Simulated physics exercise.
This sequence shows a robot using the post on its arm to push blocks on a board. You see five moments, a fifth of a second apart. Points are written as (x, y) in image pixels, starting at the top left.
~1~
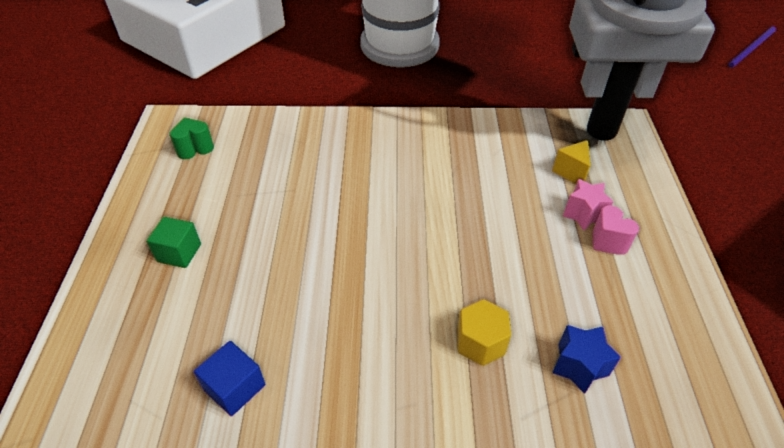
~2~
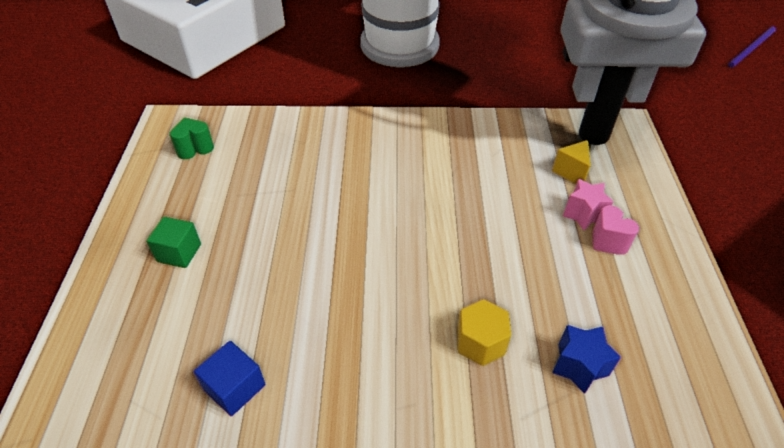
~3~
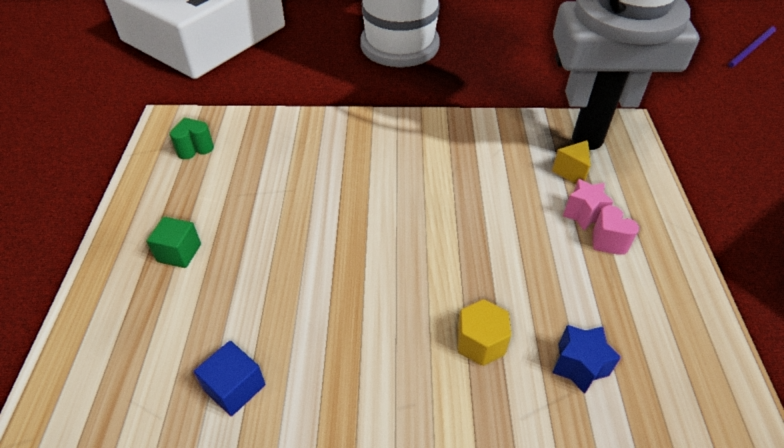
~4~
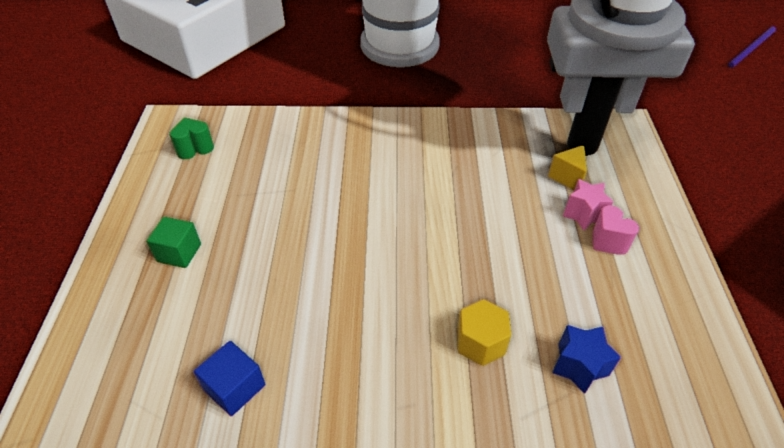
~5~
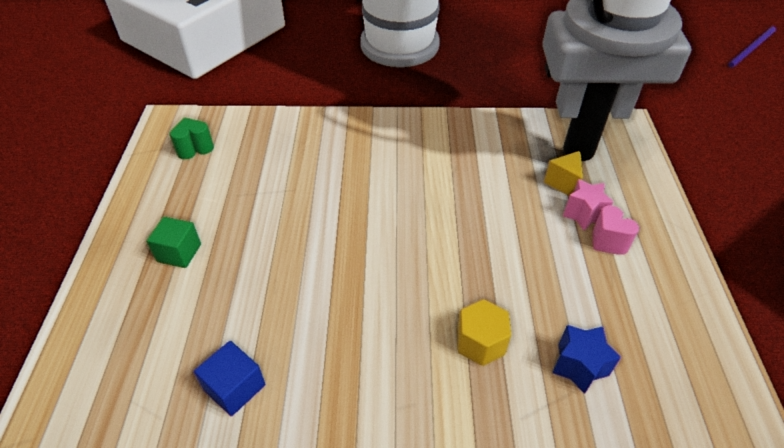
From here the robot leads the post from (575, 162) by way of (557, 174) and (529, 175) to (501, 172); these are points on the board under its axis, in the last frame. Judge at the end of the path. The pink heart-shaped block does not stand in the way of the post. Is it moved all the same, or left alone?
Stays where it is.
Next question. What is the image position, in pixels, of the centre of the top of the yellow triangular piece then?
Just about (546, 181).
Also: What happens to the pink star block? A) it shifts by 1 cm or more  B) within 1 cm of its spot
My pick is A.
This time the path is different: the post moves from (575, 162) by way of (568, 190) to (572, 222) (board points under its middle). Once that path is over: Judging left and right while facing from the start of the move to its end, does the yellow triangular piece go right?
Final answer: Yes.
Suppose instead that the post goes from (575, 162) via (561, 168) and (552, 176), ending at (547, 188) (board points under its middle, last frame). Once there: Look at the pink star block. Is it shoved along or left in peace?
The pink star block moves.
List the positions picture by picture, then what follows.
The first frame shows post tip at (601, 132); block tops, yellow triangular piece at (579, 151); pink star block at (592, 193); pink heart-shaped block at (618, 220).
The second frame shows post at (593, 137); blocks unchanged.
The third frame shows post at (587, 141); blocks unchanged.
The fourth frame shows post at (582, 147); yellow triangular piece at (575, 156).
The fifth frame shows post at (578, 152); yellow triangular piece at (571, 162); pink star block at (592, 193); pink heart-shaped block at (618, 220).
On the path given first. Halfway along, post at (546, 166); yellow triangular piece at (547, 180), turned 25° anticlockwise; pink star block at (585, 199), turned 45° anticlockwise.
At the end, post at (503, 162); yellow triangular piece at (546, 181), turned 25° anticlockwise; pink star block at (585, 199), turned 45° anticlockwise; pink heart-shaped block in place.
